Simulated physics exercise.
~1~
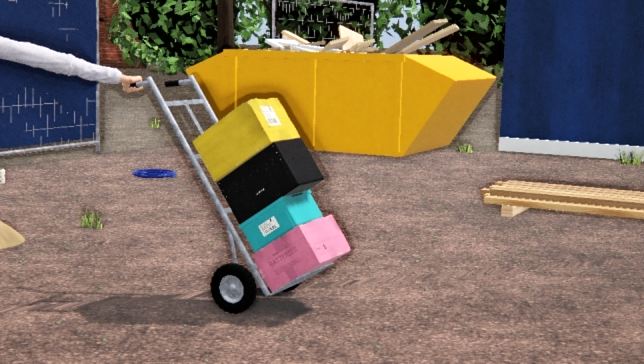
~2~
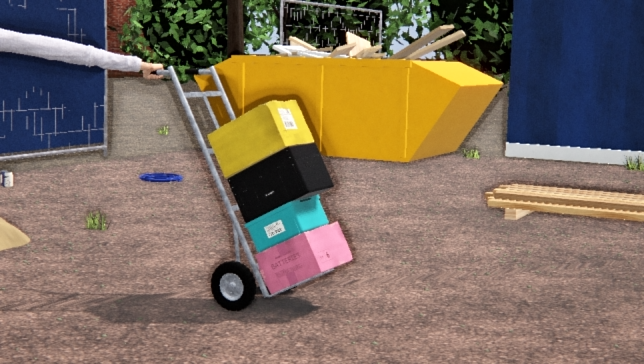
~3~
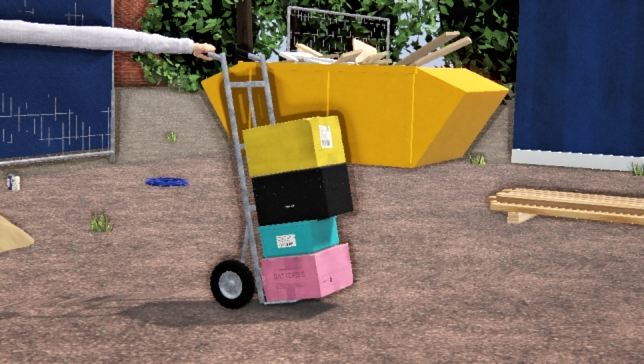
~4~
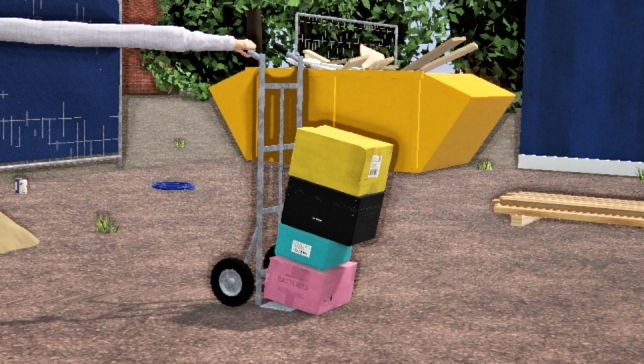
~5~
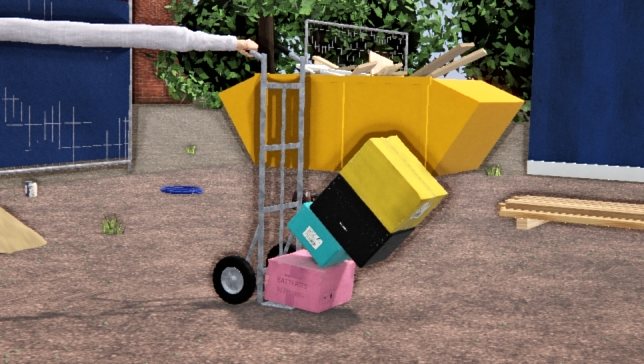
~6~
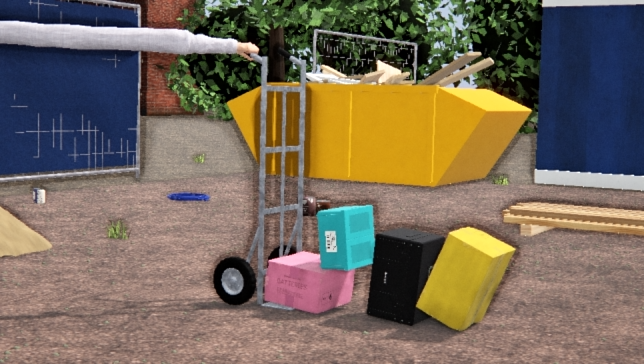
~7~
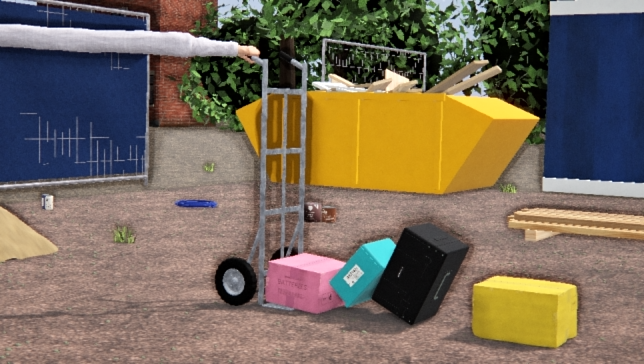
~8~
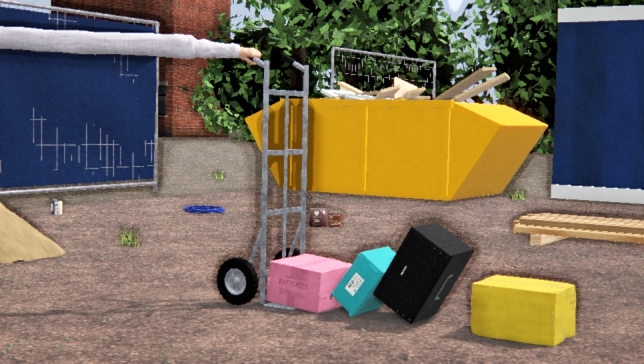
A hand truck swings upright, spilling yellow, black and turquoise boxes rightward; the pink stays.
